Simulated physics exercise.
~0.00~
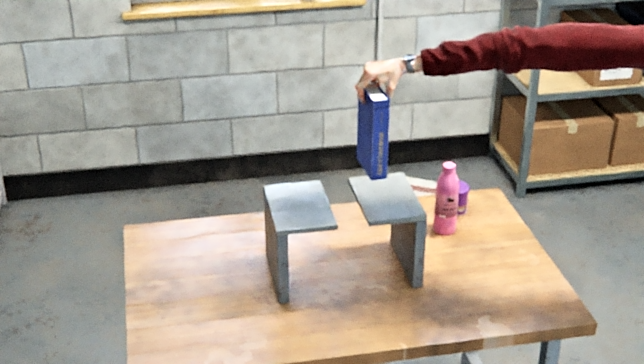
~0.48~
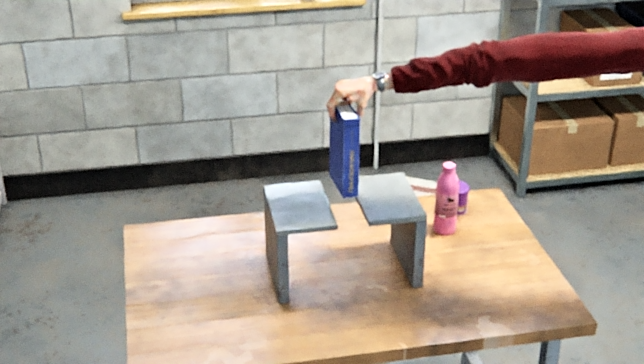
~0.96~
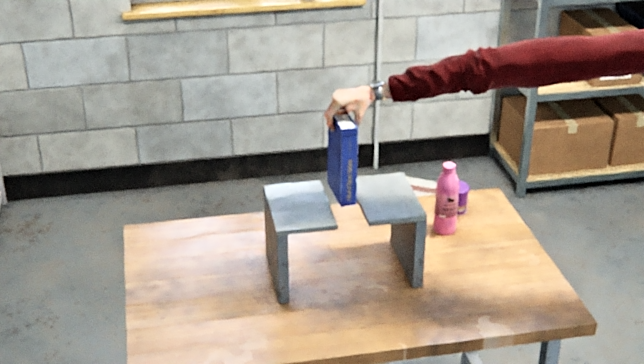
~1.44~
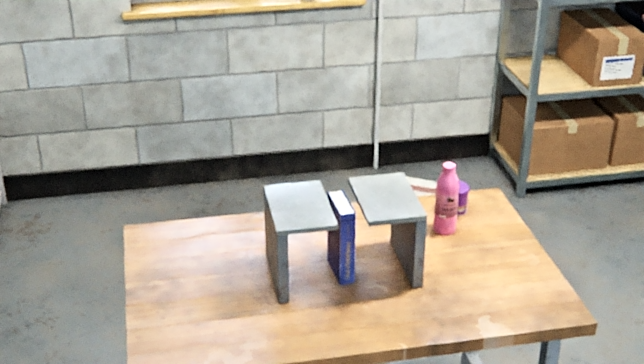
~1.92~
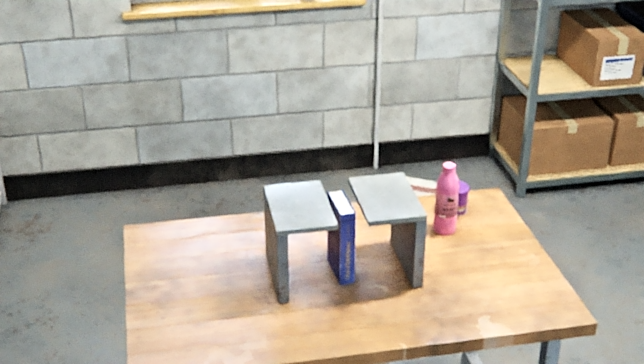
The clip opens on a wooden table where two gray ledges face each other with a narrow gap between them, while a hand in a dark red sleeve holds a blue book upright above them. A pink bottle and a purple tin sit off to the right. The hand carries the book left and down until it is lined up with the gap, then lowers it slightly further. Next the hand is gone, and the book has passed down between the ledges. It ends standing upright on the table in the gap, with the bottle and tin unmoved.
